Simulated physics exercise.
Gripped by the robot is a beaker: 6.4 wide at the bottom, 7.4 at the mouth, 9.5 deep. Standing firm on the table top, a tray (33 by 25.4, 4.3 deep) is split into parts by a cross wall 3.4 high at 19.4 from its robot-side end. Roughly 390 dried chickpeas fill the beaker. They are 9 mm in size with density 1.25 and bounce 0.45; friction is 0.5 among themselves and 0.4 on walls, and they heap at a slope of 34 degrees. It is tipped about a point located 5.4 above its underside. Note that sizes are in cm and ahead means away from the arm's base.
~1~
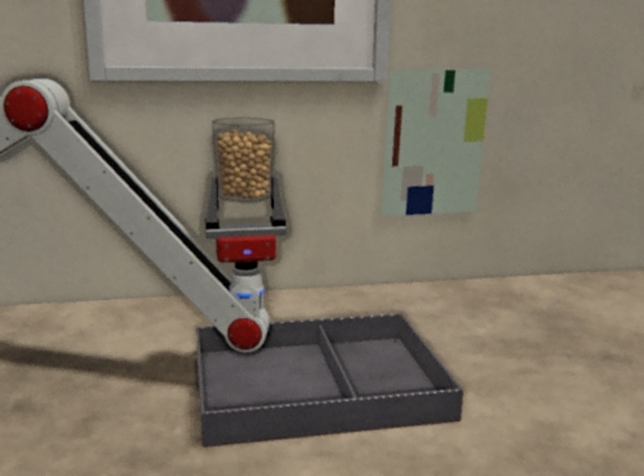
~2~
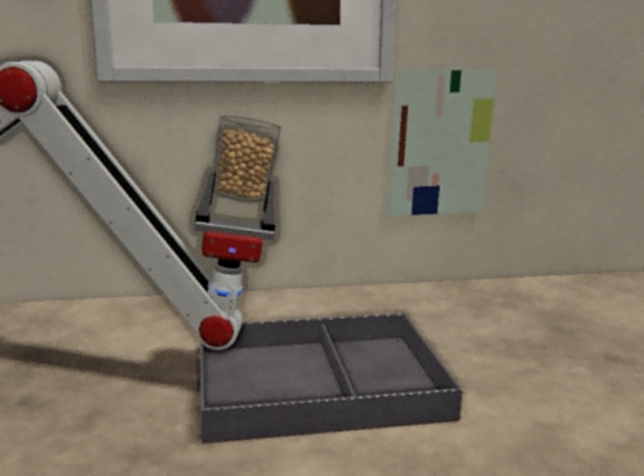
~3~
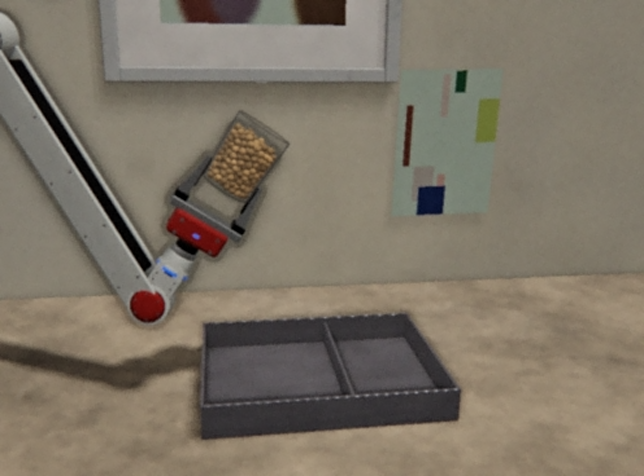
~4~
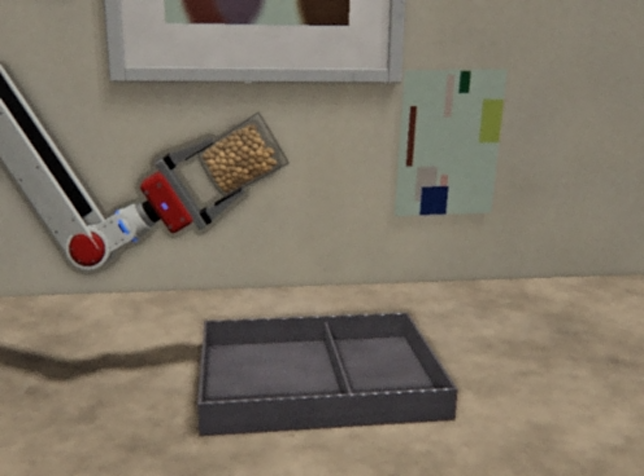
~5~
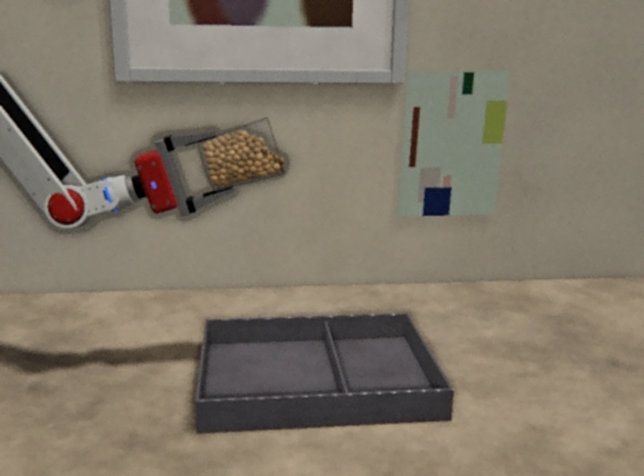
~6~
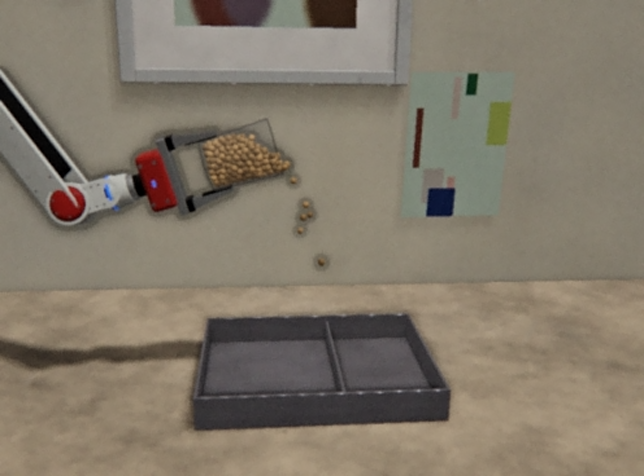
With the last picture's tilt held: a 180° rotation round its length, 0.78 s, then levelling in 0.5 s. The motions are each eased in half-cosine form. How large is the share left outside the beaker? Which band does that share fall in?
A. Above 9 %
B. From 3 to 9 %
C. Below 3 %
Answer: A.
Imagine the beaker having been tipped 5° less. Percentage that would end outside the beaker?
Estimate: Around 10 %.
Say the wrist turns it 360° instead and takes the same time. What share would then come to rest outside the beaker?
I'd expect some 20 per cent.
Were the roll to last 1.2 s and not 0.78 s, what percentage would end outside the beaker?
About 15 %.
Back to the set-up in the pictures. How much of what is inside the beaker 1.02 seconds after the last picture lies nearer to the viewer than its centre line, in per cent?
Some 45 per cent.
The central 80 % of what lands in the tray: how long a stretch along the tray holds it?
Roughly 12 centimetres.
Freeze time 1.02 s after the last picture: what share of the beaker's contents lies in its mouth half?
Near 40 per cent lies in the mouth half.
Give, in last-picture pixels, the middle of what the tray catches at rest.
The centre sits around (317, 372).
Then, 0.51 s later, tipped 74°, highest piece 36 above the table; 357 in the beaker, 8 in the robot-side part, 5 in the far-side part, 16 in flight or on a rim.
Then, 1.02 s later, tipped 38°, highest piece 36 above the table; 330 in the beaker, 43 in the robot-side part, 10 in the far-side part, 3 in flight or on a rim.
Then, 1.48 s later, upright, highest piece 38 above the table; 330 in the beaker, 45 in the robot-side part, 11 in the far-side part.
Then, 2.18 s later, upright, highest piece 38 above the table; 330 in the beaker, 45 in the robot-side part, 11 in the far-side part.
At rest, 330 in the beaker, 45 in the robot-side part, 11 in the far-side part. That is 15 % outside the beaker.
